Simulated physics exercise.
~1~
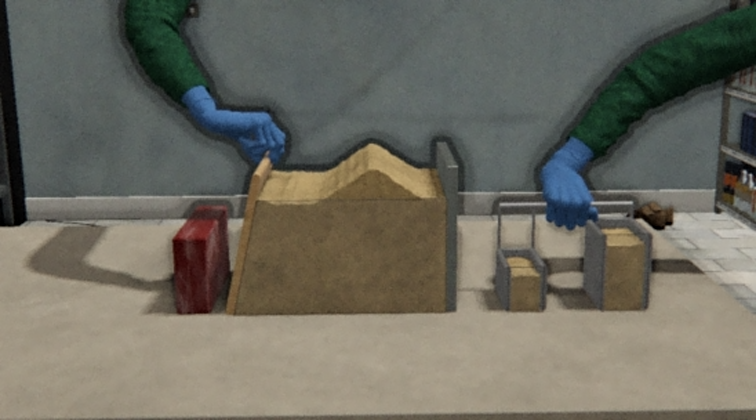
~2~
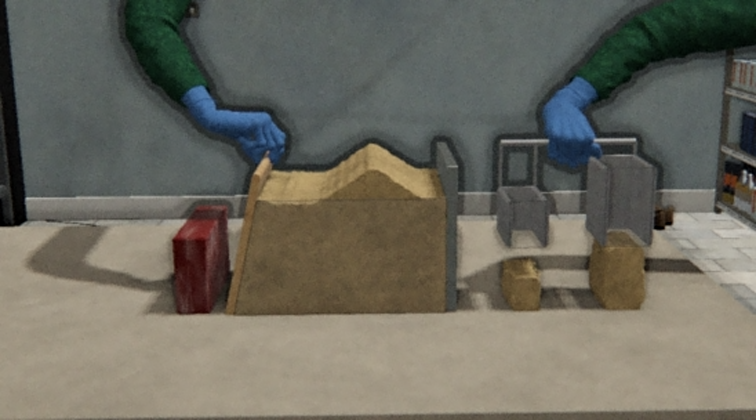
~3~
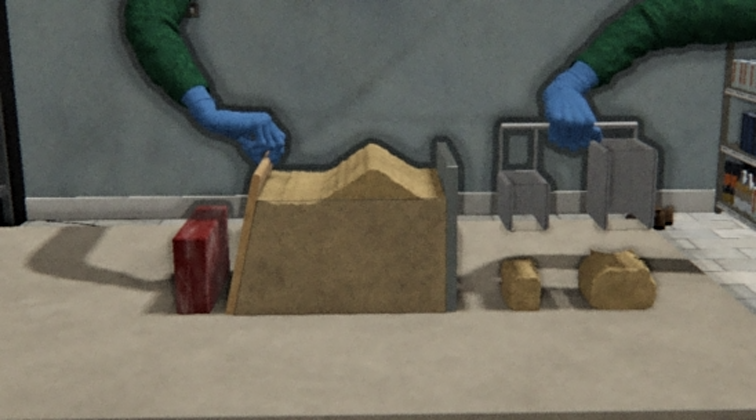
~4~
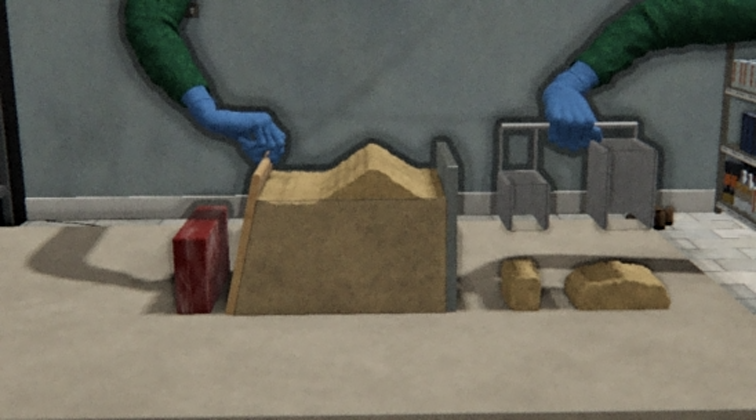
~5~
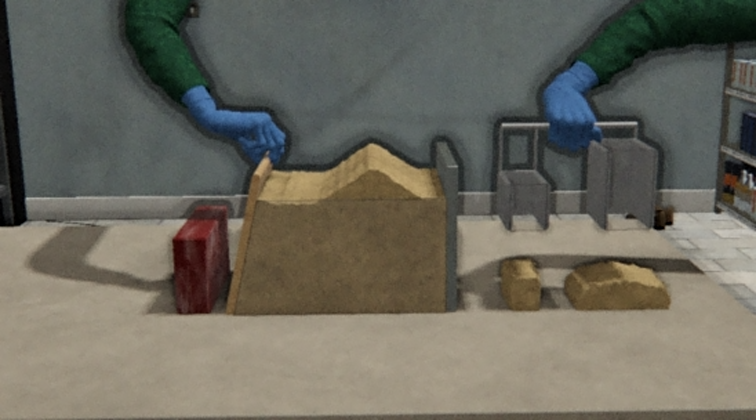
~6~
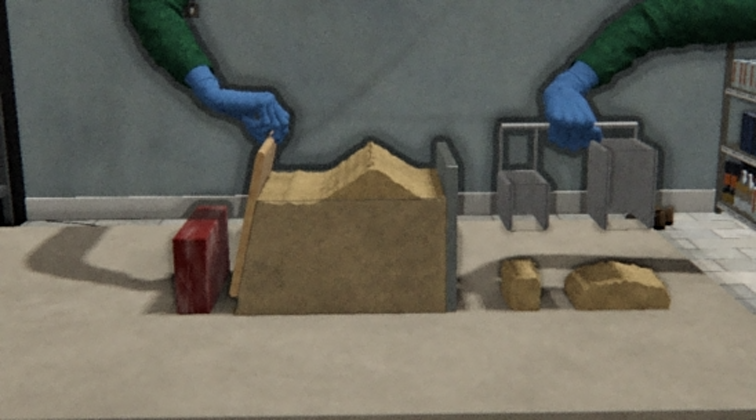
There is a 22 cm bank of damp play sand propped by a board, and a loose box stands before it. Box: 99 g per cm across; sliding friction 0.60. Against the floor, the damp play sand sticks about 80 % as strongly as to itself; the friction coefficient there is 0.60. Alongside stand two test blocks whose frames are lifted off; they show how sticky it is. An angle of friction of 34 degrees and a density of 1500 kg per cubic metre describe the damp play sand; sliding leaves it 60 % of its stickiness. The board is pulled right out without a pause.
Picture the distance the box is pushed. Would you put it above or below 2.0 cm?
I would put it below.
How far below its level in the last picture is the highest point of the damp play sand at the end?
The gap comes to about 0.5 centimetres.
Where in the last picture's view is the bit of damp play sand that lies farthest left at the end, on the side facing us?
At about (211, 296).
Last picture + 0.22 s, the box has not moved.
Last picture + 0.48 s, the box has not moved.
Last picture + 0.73 s, the box has not moved.
Last picture + 0.99 s, the box has not moved.
Last picture + 1.03 s, the box has not moved.
